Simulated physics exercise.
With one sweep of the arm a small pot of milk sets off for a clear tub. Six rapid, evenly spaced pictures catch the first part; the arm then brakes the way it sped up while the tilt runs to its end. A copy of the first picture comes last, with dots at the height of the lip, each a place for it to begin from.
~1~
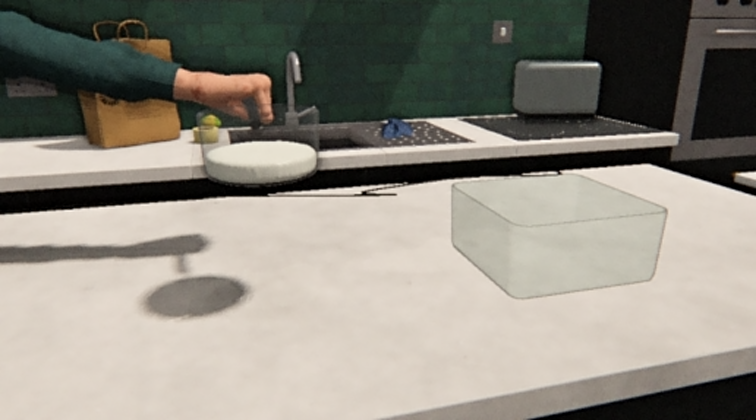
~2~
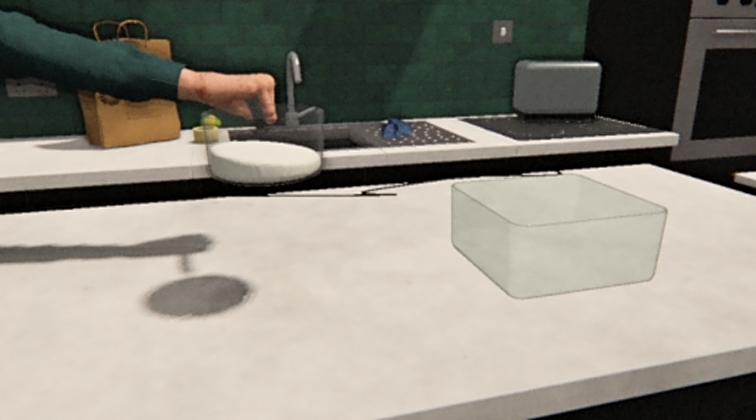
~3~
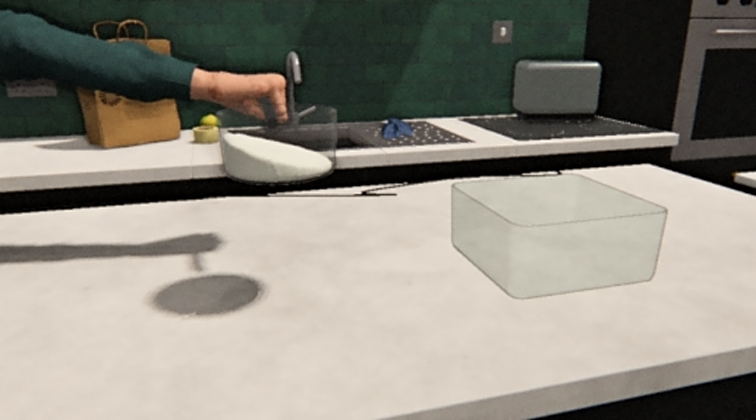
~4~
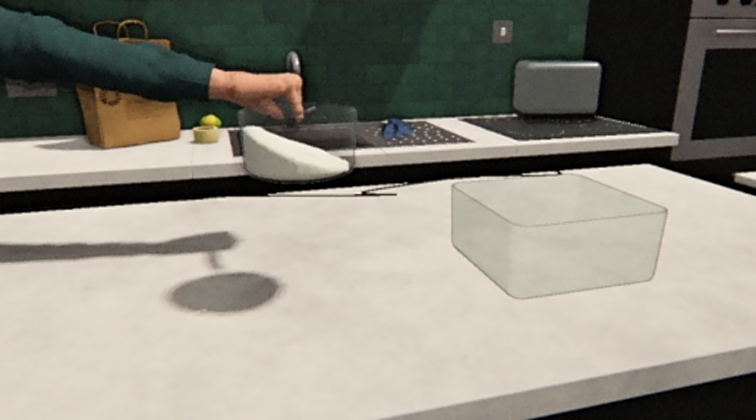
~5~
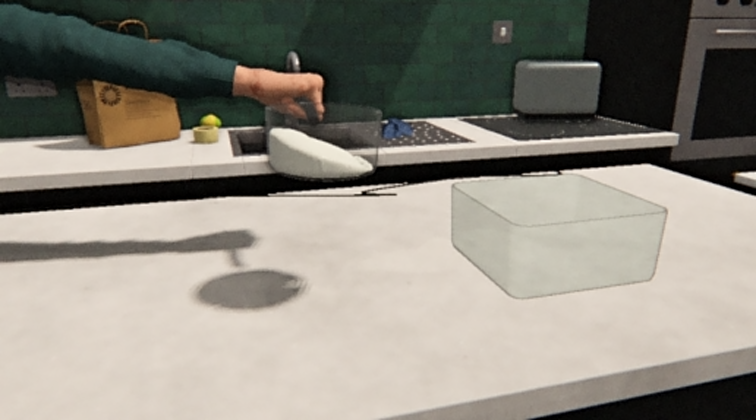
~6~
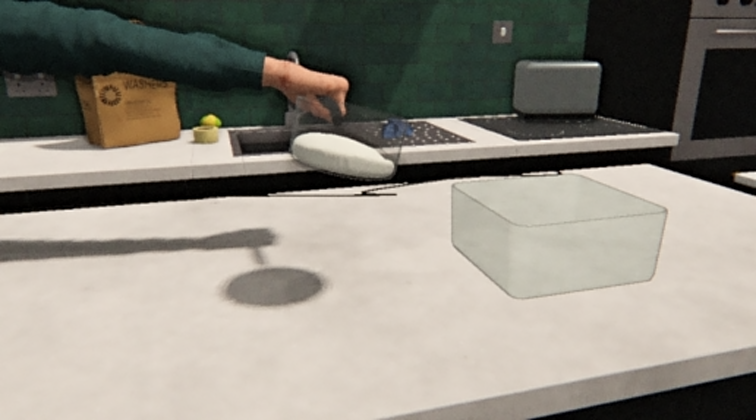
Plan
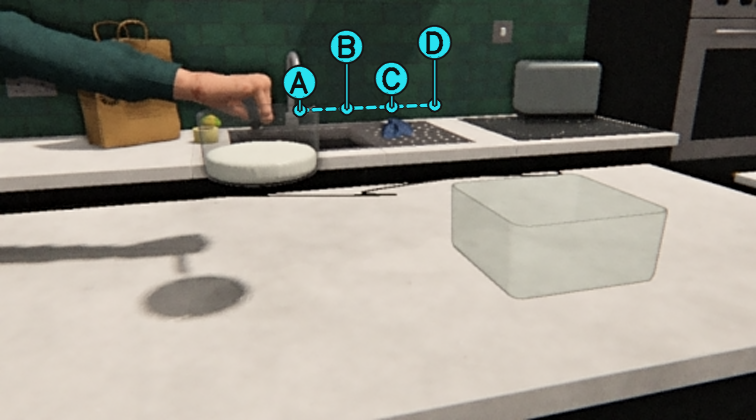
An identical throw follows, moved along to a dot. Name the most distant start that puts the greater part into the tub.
Choose B.
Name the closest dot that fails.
That is dot A.
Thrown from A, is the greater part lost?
Yes.
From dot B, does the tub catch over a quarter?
Yes, clearly.
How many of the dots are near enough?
Three of the four.
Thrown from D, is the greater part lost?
No, not at all.
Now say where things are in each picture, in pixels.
In the first frame, upright, lip at (315, 109); tub from (506, 298) to (650, 278); nothing has left yet.
In the second frame, upright, lip at (319, 109); nothing has left yet.
In the third frame, upright, lip at (332, 109); nothing has left yet.
In the fourth frame, upright, lip at (352, 108); nothing has left yet.
In the fifth frame, tipped about 3°, lip at (377, 110); nothing has left yet.
In the sixth frame, tipped about 13°, lip at (404, 118); nothing has left yet.
On the marked copy, A at (299, 110); B at (346, 108); C at (391, 106); D at (434, 104).
If A is chosen, about 31 % lands in the tub, 67 % falls short.
If B is chosen, about 68 % lands in the tub, 26 % falls short and 6 % goes beside or beyond.
If C is chosen, about 93 % lands in the tub, 5 % falls short.
If D is chosen, about 87 % lands in the tub, 4 % falls short and 9 % goes beside or beyond.
